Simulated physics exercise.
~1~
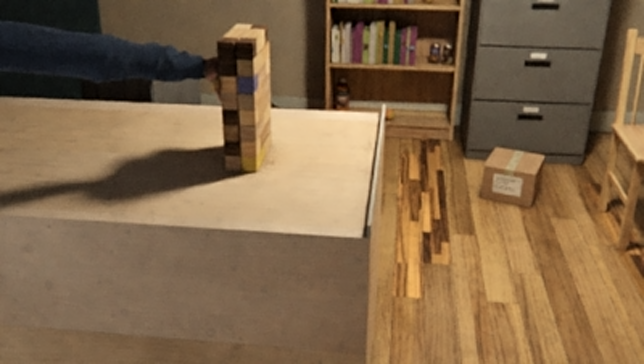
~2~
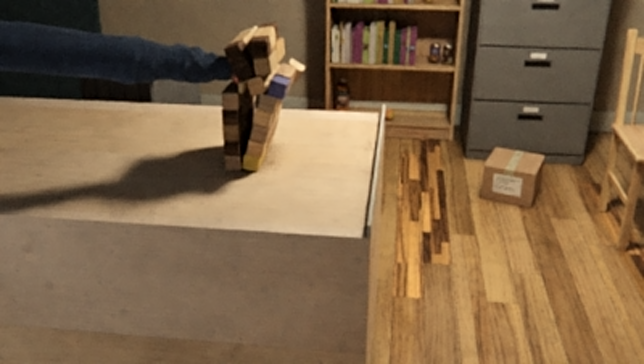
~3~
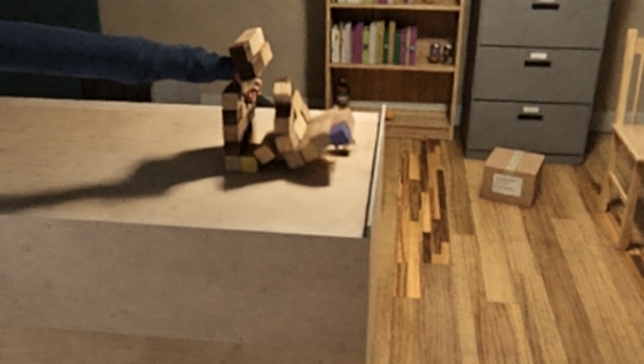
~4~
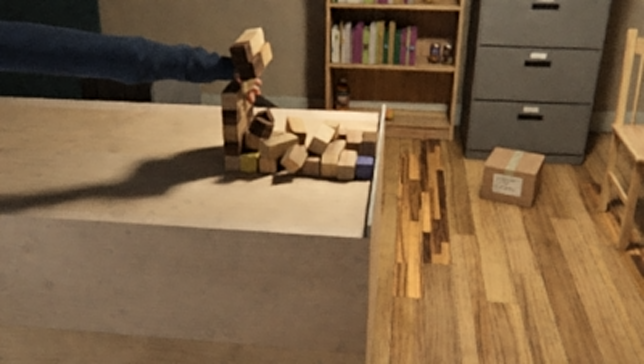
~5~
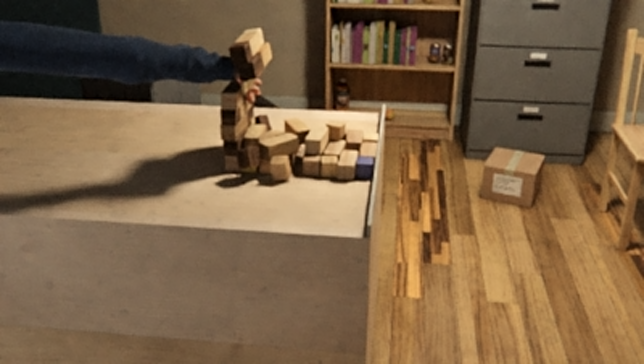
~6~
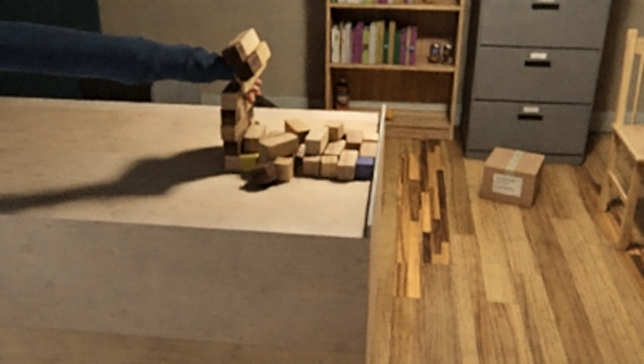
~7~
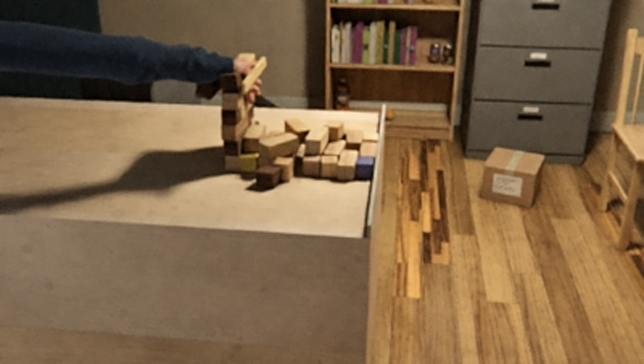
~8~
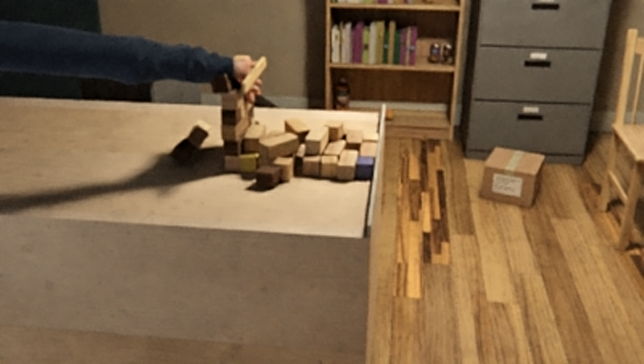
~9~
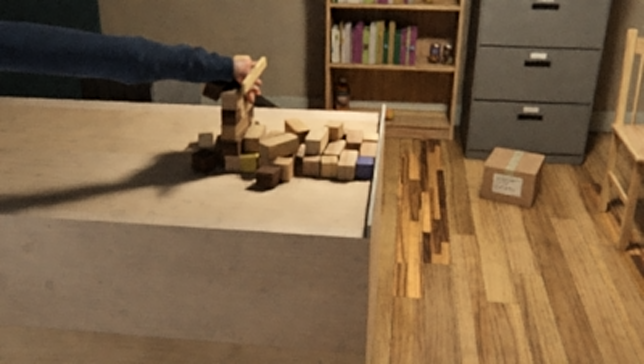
On a bench, a hand pushes a block stack, and much of it topples rightward, staying on top.
